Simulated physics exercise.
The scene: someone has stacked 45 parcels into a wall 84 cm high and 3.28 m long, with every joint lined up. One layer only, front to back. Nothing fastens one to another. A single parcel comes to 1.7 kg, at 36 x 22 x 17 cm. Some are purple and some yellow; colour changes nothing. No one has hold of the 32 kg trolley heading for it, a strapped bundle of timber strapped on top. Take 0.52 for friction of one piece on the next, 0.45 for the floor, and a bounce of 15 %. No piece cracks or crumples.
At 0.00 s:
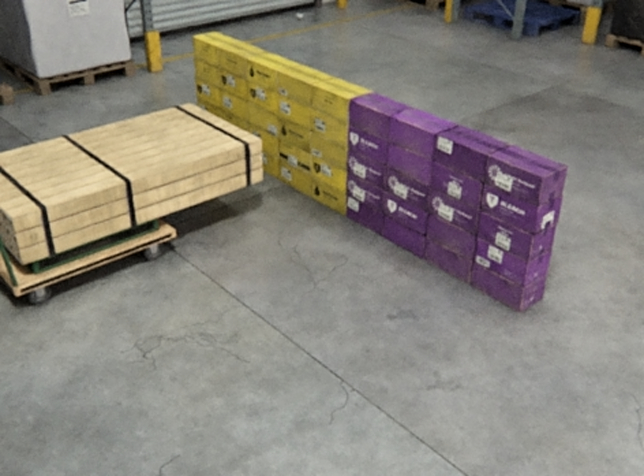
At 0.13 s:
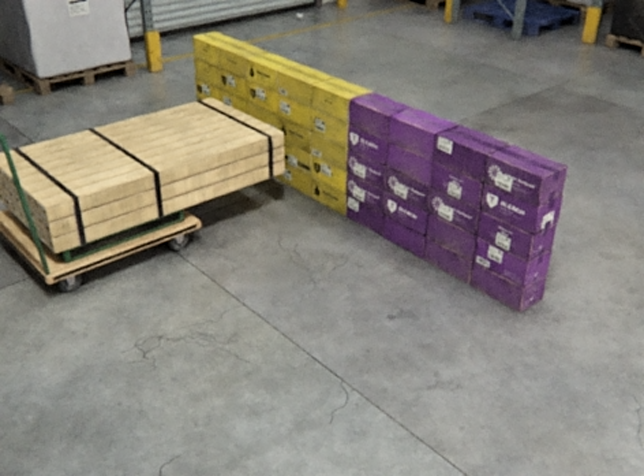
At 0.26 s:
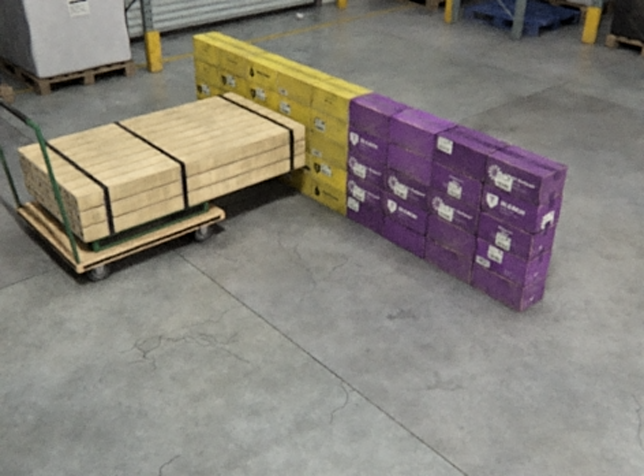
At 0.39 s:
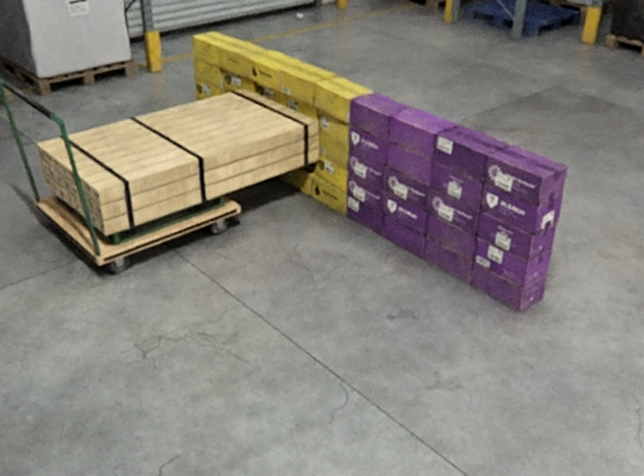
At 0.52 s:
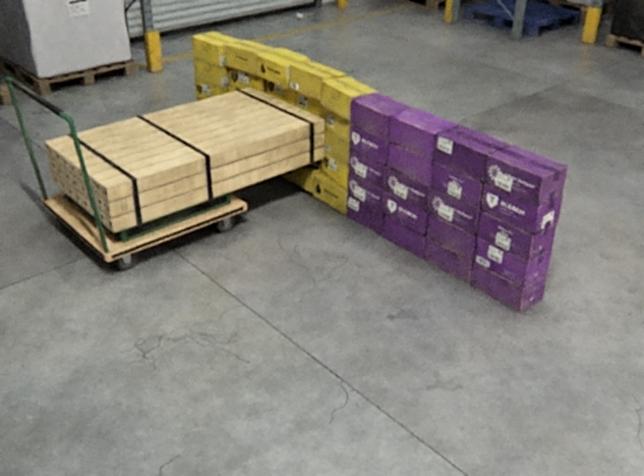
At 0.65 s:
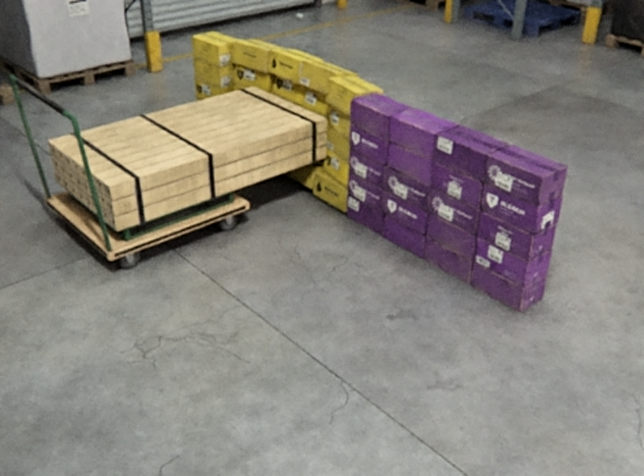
A green-handled trolley loaded with strapped timber rolls rightward from the left with nobody holding it, nearing a long wall of stacked boxes, yellow on the left and purple on the right. The still camera looks down on a grey concrete warehouse floor, with pallets and a shutter behind. The load presses into the yellow section, slowing as boxes shift backward and tilt, while the purple ones barely change.
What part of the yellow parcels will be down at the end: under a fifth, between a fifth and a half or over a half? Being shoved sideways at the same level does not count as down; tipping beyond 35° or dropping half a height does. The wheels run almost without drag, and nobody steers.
It comes to over a half.
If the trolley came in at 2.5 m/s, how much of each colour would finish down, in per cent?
Then yellow 60, purple 0 per cent.
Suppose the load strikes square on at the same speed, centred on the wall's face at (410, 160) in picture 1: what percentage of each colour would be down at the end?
Then yellow 0, purple 60 per cent.
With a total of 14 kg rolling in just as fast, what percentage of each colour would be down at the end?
Then yellow 0, purple 0 per cent.
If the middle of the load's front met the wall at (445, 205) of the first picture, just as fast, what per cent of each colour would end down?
In that case yellow 0, purple 80 per cent.
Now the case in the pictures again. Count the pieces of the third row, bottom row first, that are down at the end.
4 of them.
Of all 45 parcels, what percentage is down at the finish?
About 45 per cent.
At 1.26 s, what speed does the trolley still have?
About 0.0 m/s.
By 0.80 s, load 15 cm past the wall's line, still rolling; none of the 25 yellow parcels down (0 of 45 in all colours); top yellow parcel tilted 27°.
By 1.02 s, load 16 cm past the wall's line, still rolling; 10 of the 25 yellow parcels down (10 of 45 in all colours); top yellow parcel tilted 55°, 24 cm lower.
By 1.26 s, load 17 cm past the wall's line, stopped; 15 of the 25 yellow parcels down (15 of 45 in all colours); top yellow parcel on its side.
By 1.58 s, load 17 cm past the wall's line, stopped; 20 of the 25 yellow parcels down (20 of 45 in all colours); top yellow parcel upside down.
When it is over (2.3 s), load 17 cm past the wall's line, stopped; 20 of the 25 yellow parcels down (20 of 45 in all colours); top yellow parcel upside down; top purple parcel unmoved. That is 80 per cent. In pixels of the last frame, middles, top yellow parcel near (418, 110), top purple parcel near (472, 153).
